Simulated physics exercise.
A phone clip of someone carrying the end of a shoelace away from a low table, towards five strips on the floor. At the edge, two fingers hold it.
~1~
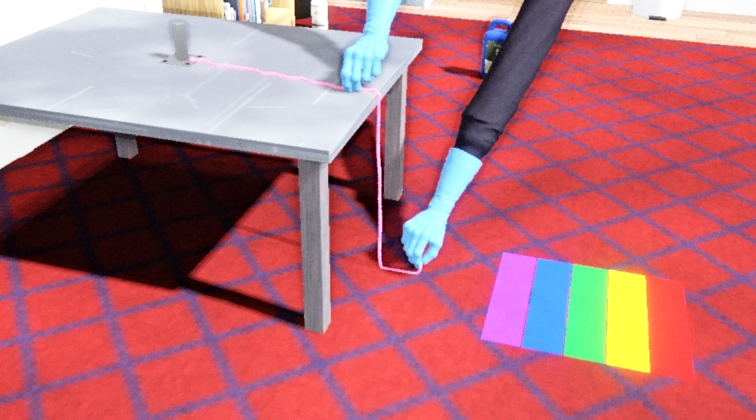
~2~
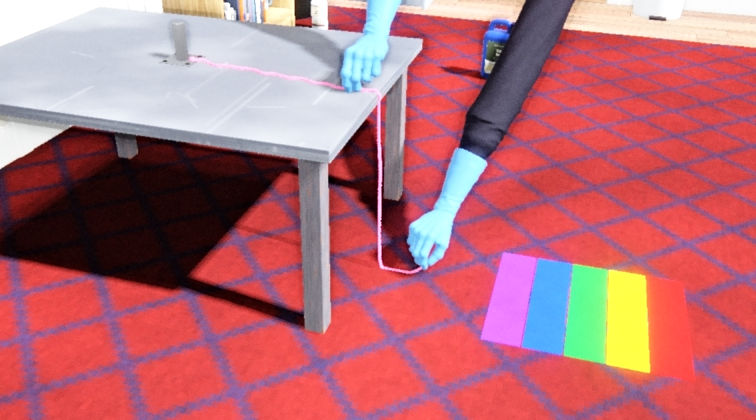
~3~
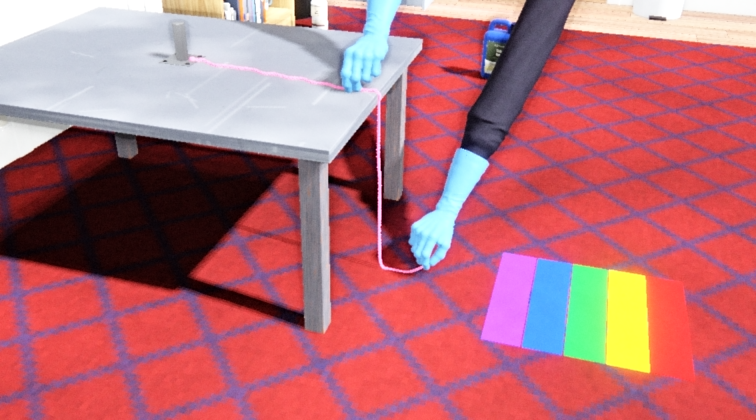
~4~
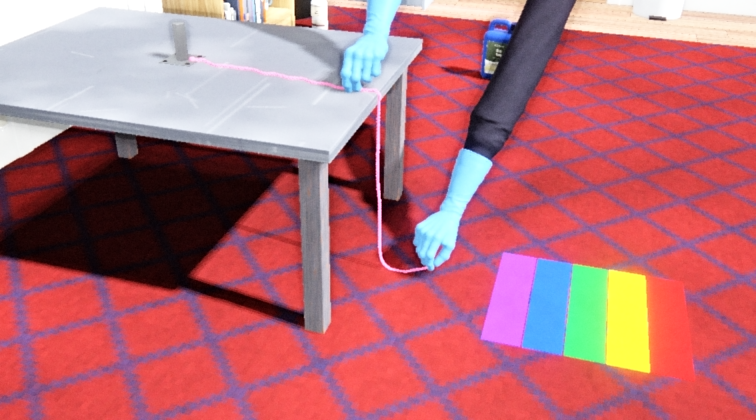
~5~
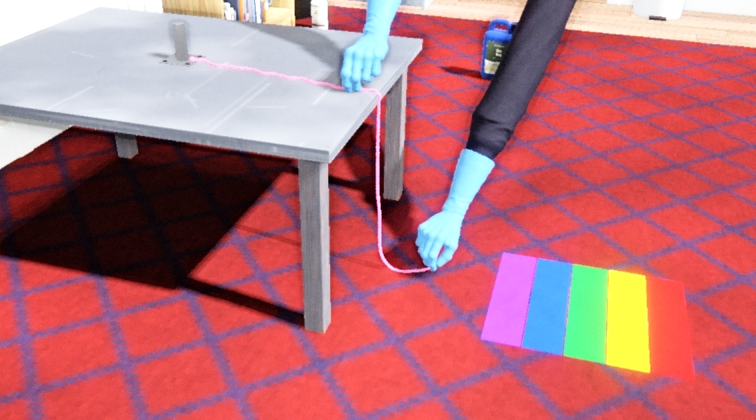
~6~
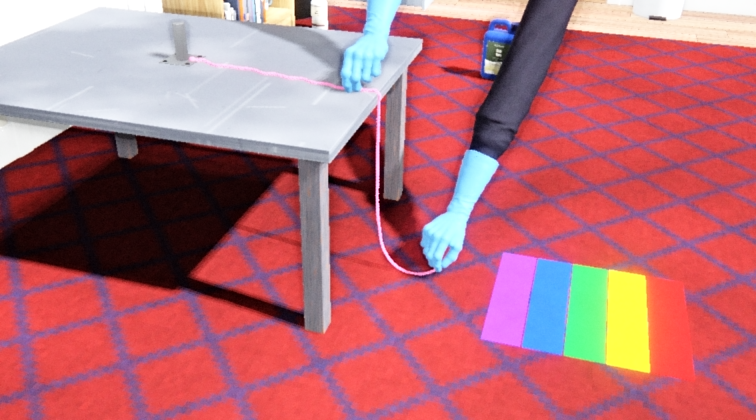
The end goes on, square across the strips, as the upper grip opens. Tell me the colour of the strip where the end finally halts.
It halts over blue.
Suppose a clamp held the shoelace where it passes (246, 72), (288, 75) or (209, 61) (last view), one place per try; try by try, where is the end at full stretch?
Estimated pixels in sequence: (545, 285), (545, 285) and (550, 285).
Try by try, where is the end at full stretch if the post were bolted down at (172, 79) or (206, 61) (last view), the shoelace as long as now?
First try near (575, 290), second try near (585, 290).
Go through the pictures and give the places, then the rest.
End (421, 263); purple (504, 325); blue (544, 333); green (585, 341); yellow (628, 349); red (671, 357), in the first frame.
End (427, 264); shoelace through (212, 65) (275, 74) (340, 88) (379, 130) (380, 196) (379, 256), in the second frame.
End (429, 264), in the third frame.
End (433, 265); shoelace through (212, 65) (275, 74) (340, 88) (378, 129) (379, 196) (381, 257), in the fourth frame.
End (436, 266), in the fifth frame.
End (440, 266); shoelace through (212, 65) (275, 74) (340, 88) (378, 129) (377, 195) (387, 256), in the sixth frame.
A little later, end near (478, 273); short of the strips.
Next, end near (525, 281); over purple.
When it is tight, end near (552, 286); over blue. It gets as far as the blue strip.
